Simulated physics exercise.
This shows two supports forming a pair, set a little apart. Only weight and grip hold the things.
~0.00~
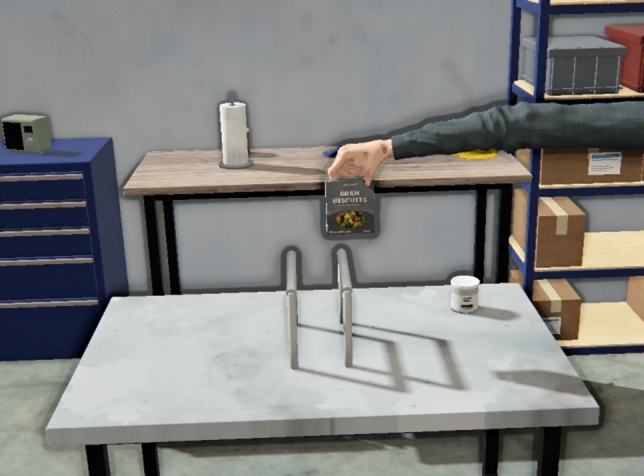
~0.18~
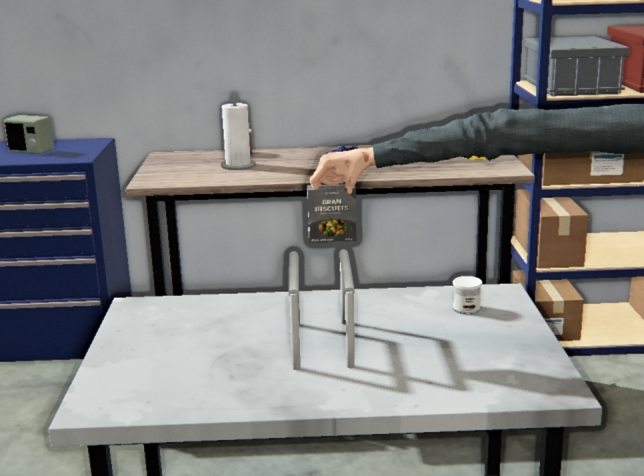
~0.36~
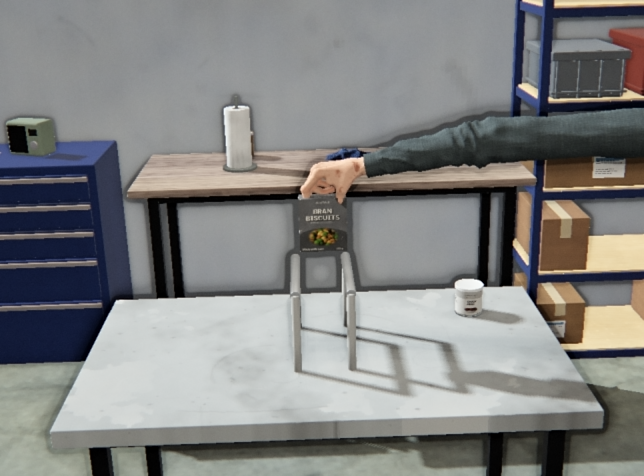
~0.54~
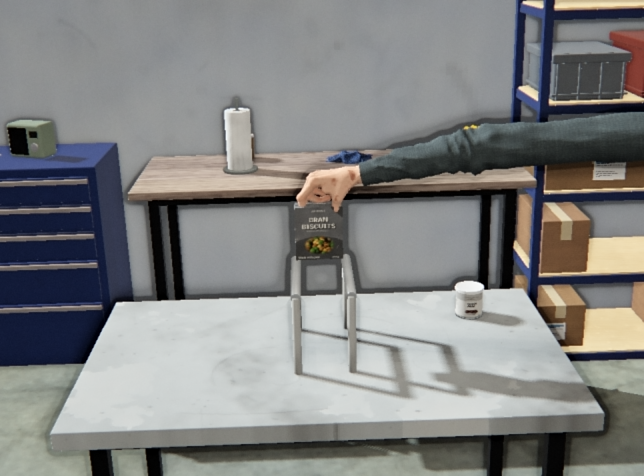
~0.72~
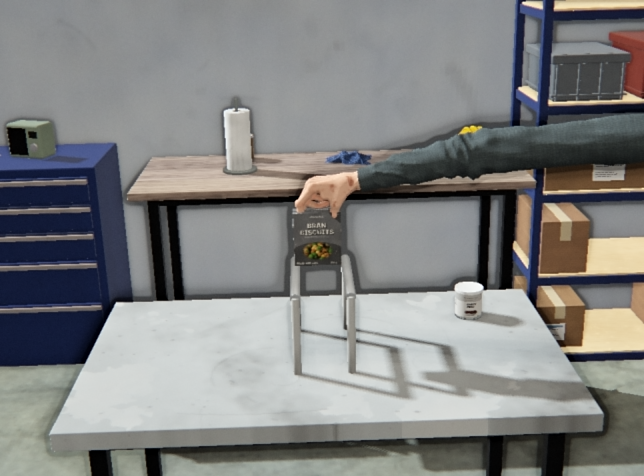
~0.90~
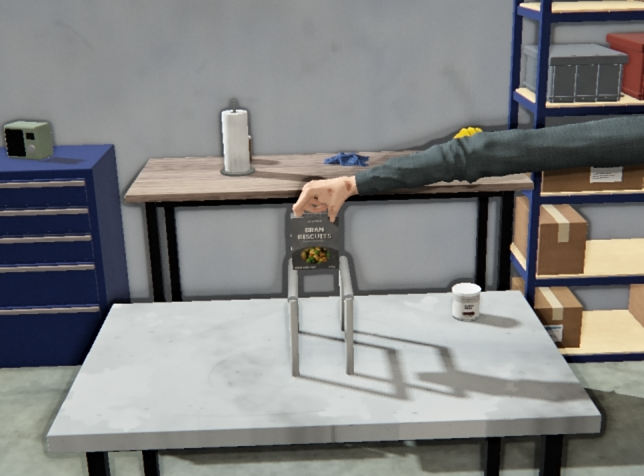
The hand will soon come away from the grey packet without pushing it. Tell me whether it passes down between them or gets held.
It's going to stay up.
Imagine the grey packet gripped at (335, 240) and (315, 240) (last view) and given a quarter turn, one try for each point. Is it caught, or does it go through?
The first time it does not get through, and the second time it makes it through.
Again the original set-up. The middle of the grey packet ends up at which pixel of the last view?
Near (321, 264).
After 1.10 s, grey packet turned 14° from how it was put near (318, 253).
After 1.20 s, grey packet turned 47° from how it was put near (321, 263).
In the end (1.9 s), toppled on the stand or table, grey packet; white tin unmoved. At the end, from the last picture's camera, grey packet near (321, 263). The packet is caught.
